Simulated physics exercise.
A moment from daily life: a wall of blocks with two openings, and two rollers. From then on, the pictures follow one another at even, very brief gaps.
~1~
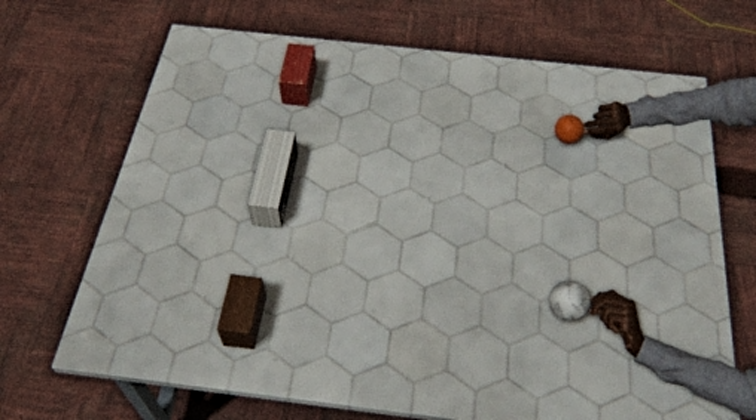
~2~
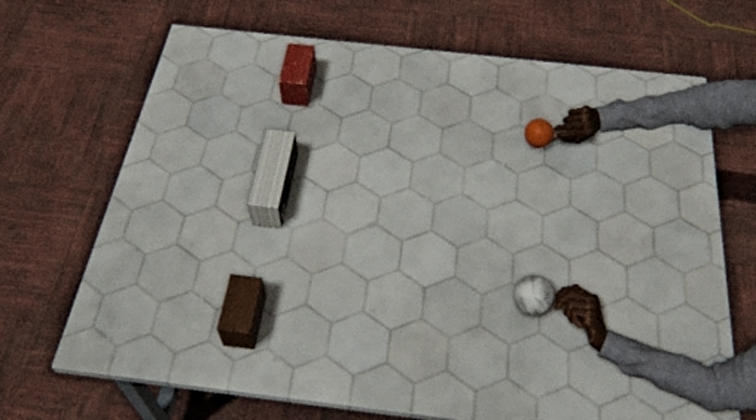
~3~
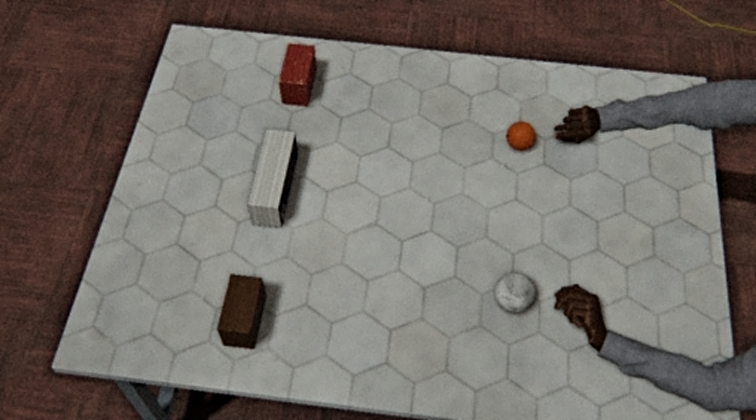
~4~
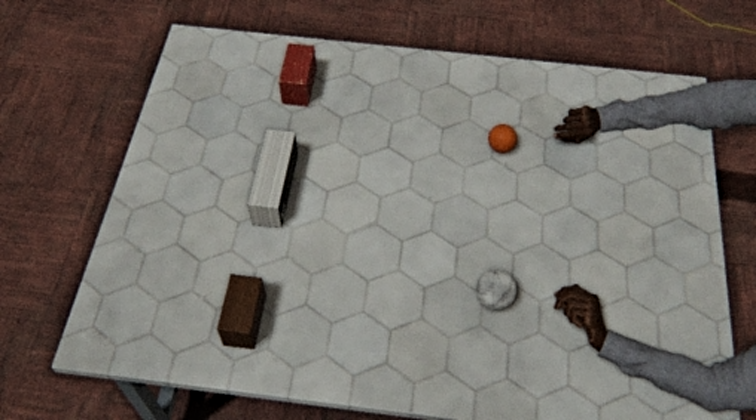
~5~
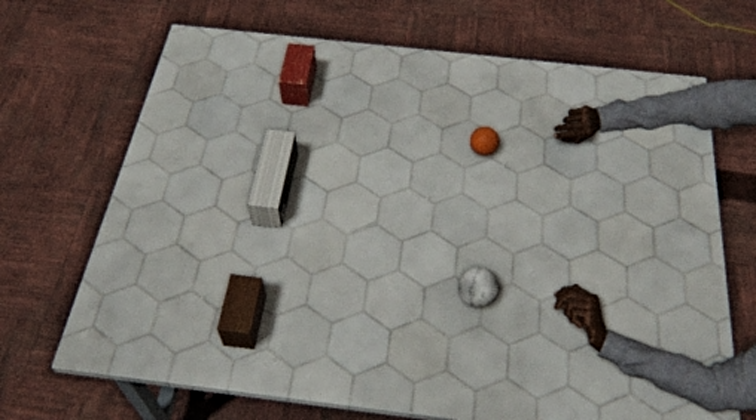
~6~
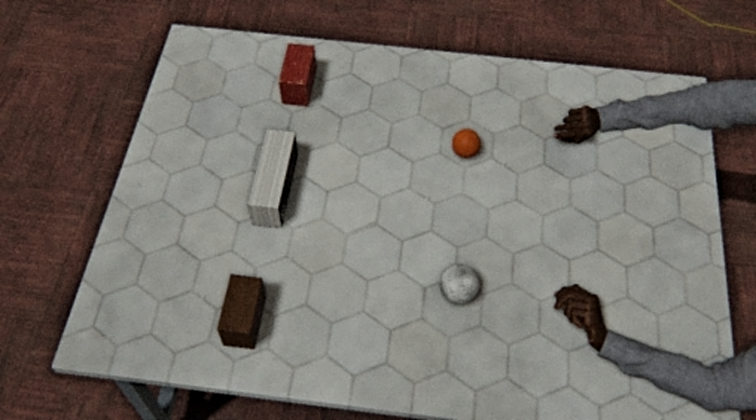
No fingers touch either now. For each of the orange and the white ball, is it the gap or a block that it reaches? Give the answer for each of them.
Answer - the orange: A block; the white ball: The gap.
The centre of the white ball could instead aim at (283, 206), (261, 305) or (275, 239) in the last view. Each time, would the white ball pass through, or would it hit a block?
Try after try, it knocks into a block, knocks into a block, makes it past.
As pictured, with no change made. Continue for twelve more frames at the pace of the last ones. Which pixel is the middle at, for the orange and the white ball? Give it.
Positions - orange (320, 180), white ball (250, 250).
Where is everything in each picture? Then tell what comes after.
The first picture shows orange (569, 129) under the hand; white ball (570, 301) under the hand; brown block (243, 312).
The second picture shows orange (539, 134); white ball (534, 295).
The third picture shows orange (521, 136); white ball (515, 292).
The fourth picture shows orange (503, 138); white ball (497, 290).
The fifth picture shows orange (484, 141); white ball (478, 287).
The sixth picture shows orange (466, 144); white ball (460, 284); black book (274, 178).
Then, 0.58 s after the last picture, orange coming back near (324, 188); white ball heading on near (206, 245).
By the end, the orange is stopped; the white ball gets between the blocks.
